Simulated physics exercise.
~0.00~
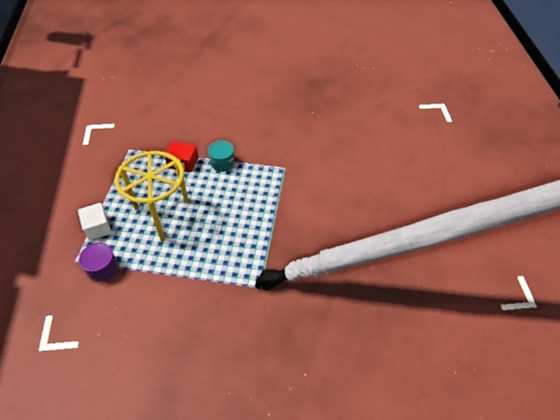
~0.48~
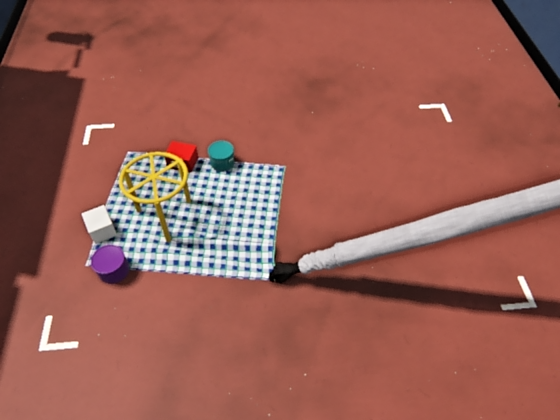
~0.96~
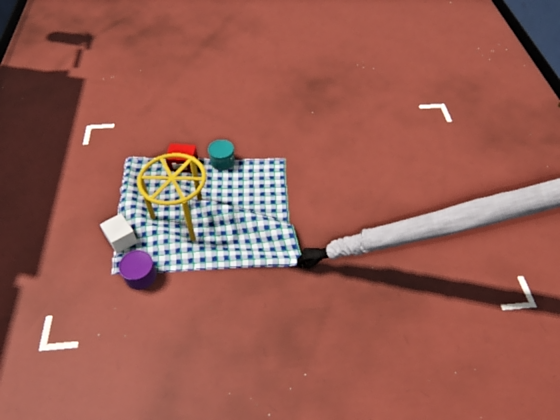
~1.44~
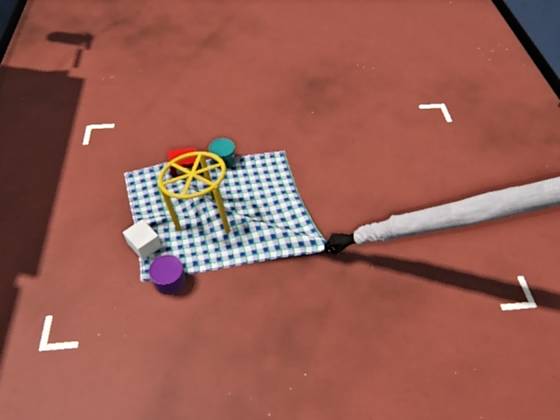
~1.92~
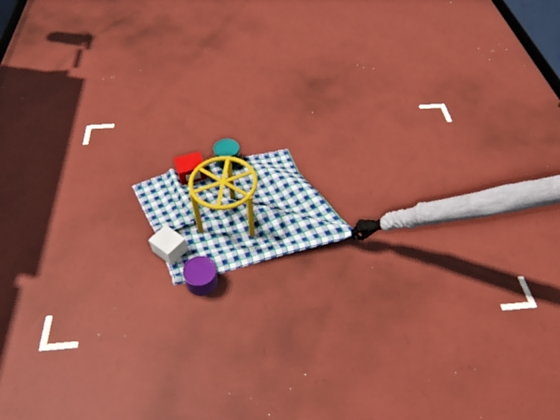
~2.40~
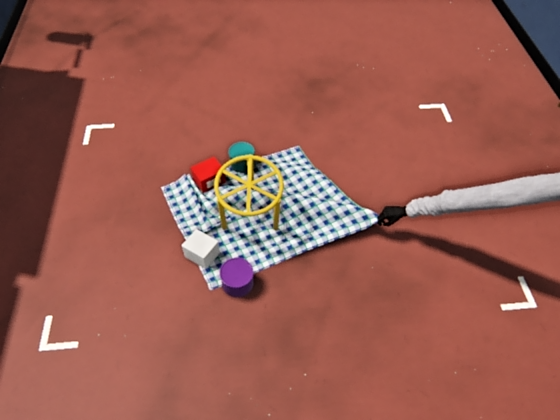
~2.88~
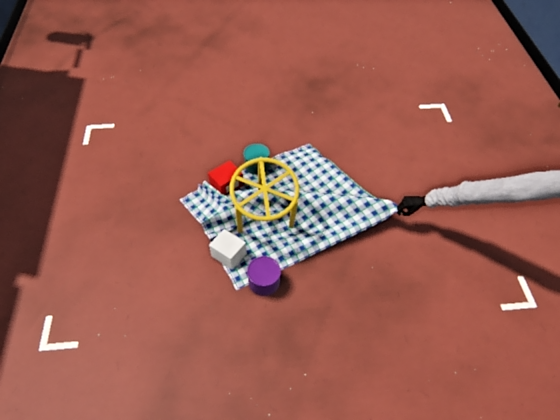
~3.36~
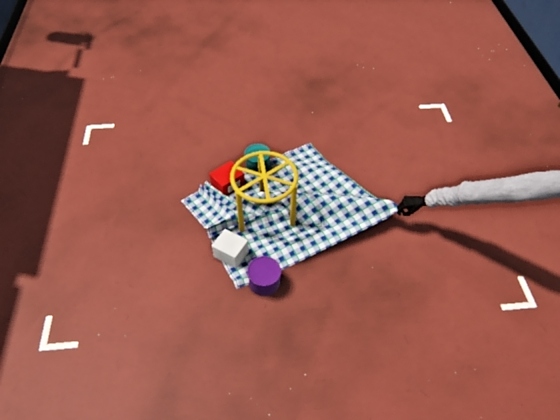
A pale arm drags a checkered mat rightward, carrying the yellow stool, then stops.
